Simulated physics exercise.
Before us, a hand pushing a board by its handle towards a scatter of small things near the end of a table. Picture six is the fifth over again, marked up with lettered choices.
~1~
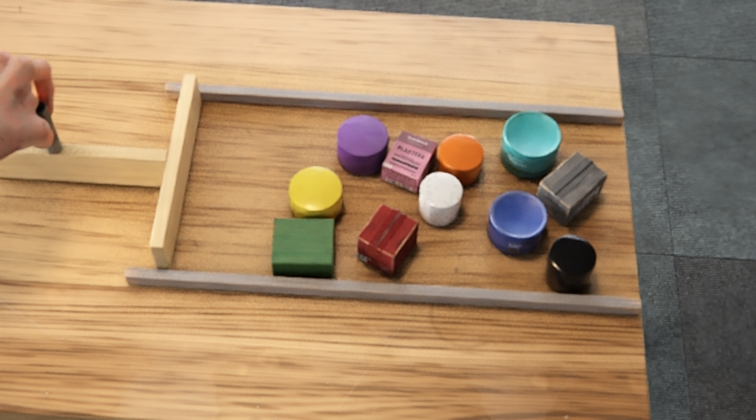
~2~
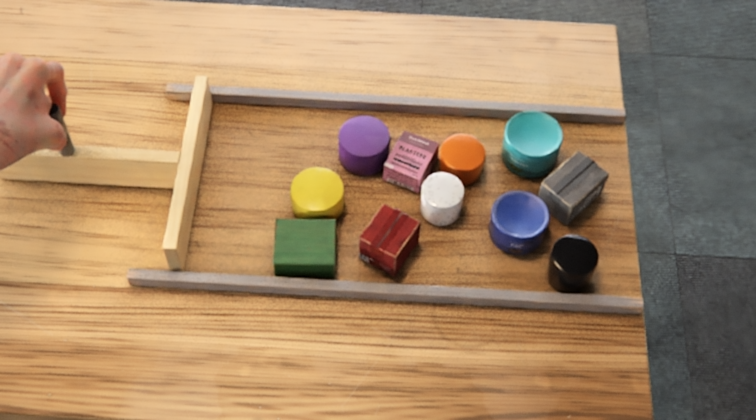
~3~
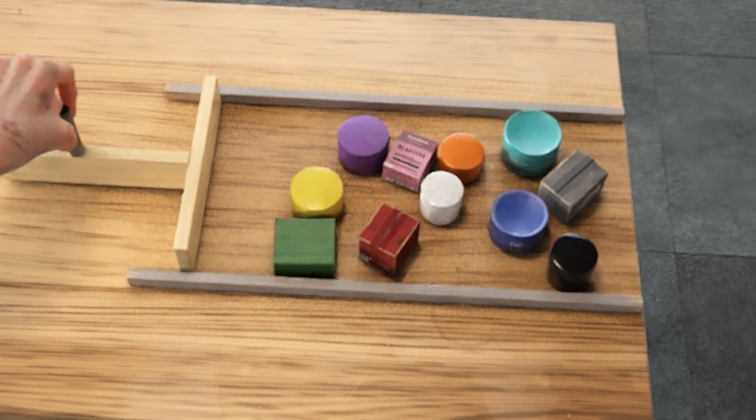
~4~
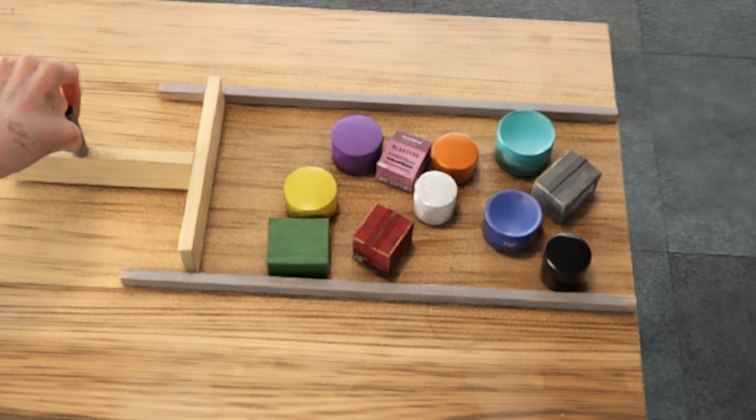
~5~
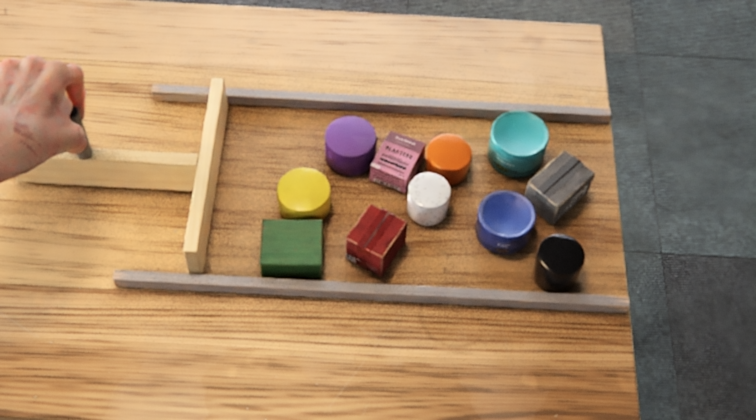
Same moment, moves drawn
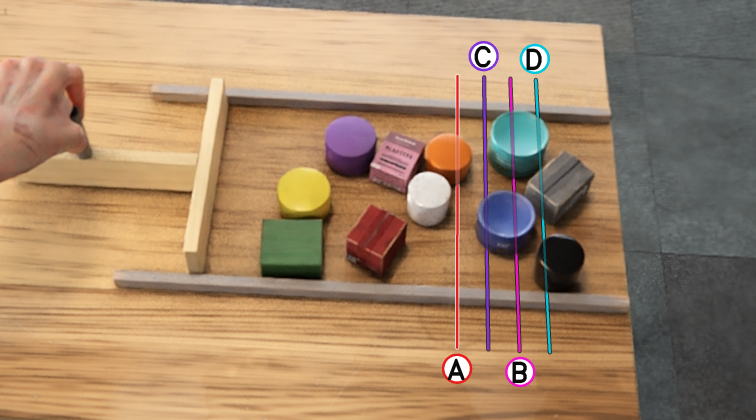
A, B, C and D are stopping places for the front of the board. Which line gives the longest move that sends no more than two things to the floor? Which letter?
The farthest such stop is C.
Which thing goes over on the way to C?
The grey box goes over.
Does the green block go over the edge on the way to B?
By then, no.
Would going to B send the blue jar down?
By then, yes.
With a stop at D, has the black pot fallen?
Yes.
On the marked copy, A at (457, 200); B at (515, 203); C at (486, 202); D at (542, 205).
Taking C. A third of the way, board (306, 165); green block (338, 252); red box (394, 239).
Two thirds of the way, board (407, 171); grey box (569, 184); blue jar (541, 225).
When it is over, board (485, 175); grey box over the edge; blue jar (620, 230); one fallen.
As for the rest, A is within the limit but short; B drops four; D drops five.
